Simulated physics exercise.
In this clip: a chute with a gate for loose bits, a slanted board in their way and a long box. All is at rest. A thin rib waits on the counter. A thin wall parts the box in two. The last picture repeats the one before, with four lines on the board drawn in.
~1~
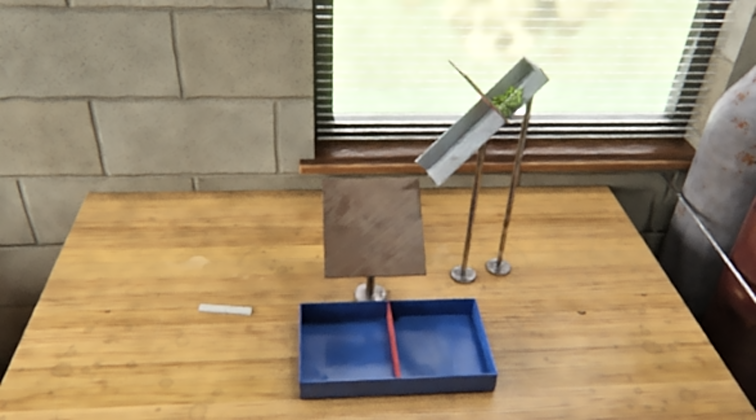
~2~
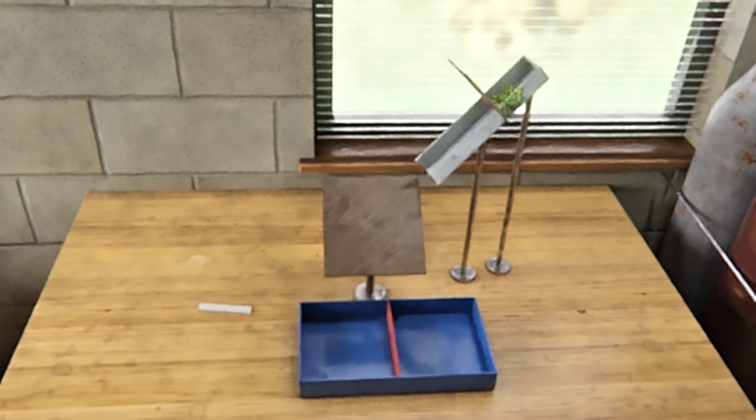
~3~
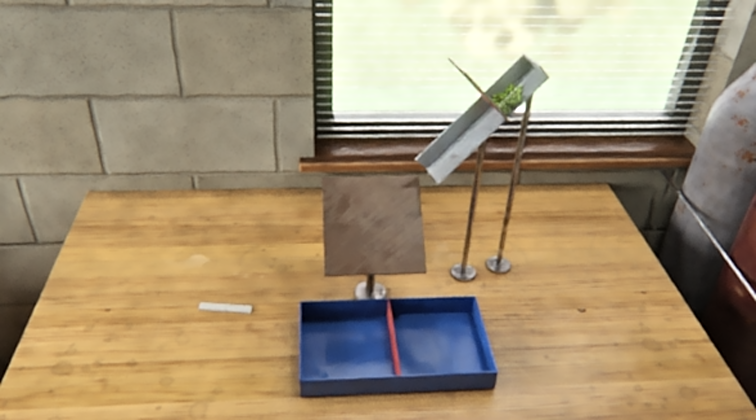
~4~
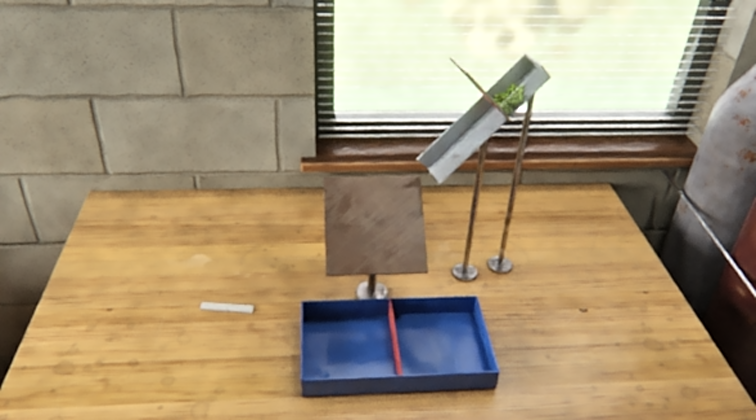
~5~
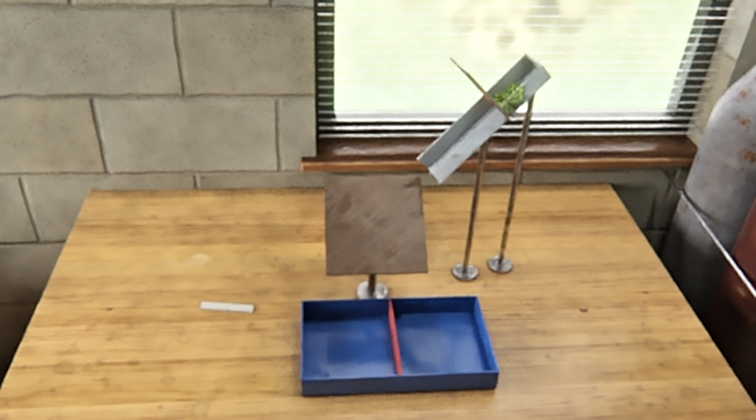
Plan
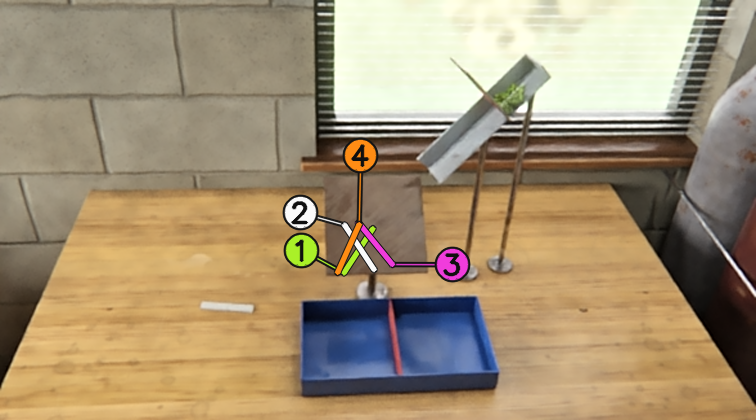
Metal chute holding green bits behind a gate, standing still above a slanted brown board and a divided blue box.
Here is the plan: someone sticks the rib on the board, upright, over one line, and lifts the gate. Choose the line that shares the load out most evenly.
Take 2.
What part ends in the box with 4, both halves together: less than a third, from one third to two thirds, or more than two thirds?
Line 4 gives more than two thirds.
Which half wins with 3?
The right half.
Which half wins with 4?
More lands on the left.
On the marked copy, line 1 from (372, 228) to (343, 272); line 2 from (344, 224) to (374, 269); line 3 from (358, 222) to (392, 264); line 4 from (359, 224) to (337, 272).
If 1 is chosen, of what is caught, almost all in the left half, just a few in the right.
If 2 is chosen, of what is caught, roughly two thirds in the left half, roughly a third in the right.
If 3 is chosen, of what is caught, about a tenth in the left half, the larger part in the right.
If 4 is chosen, of what is caught, every piece in the left half, not one piece in the right.
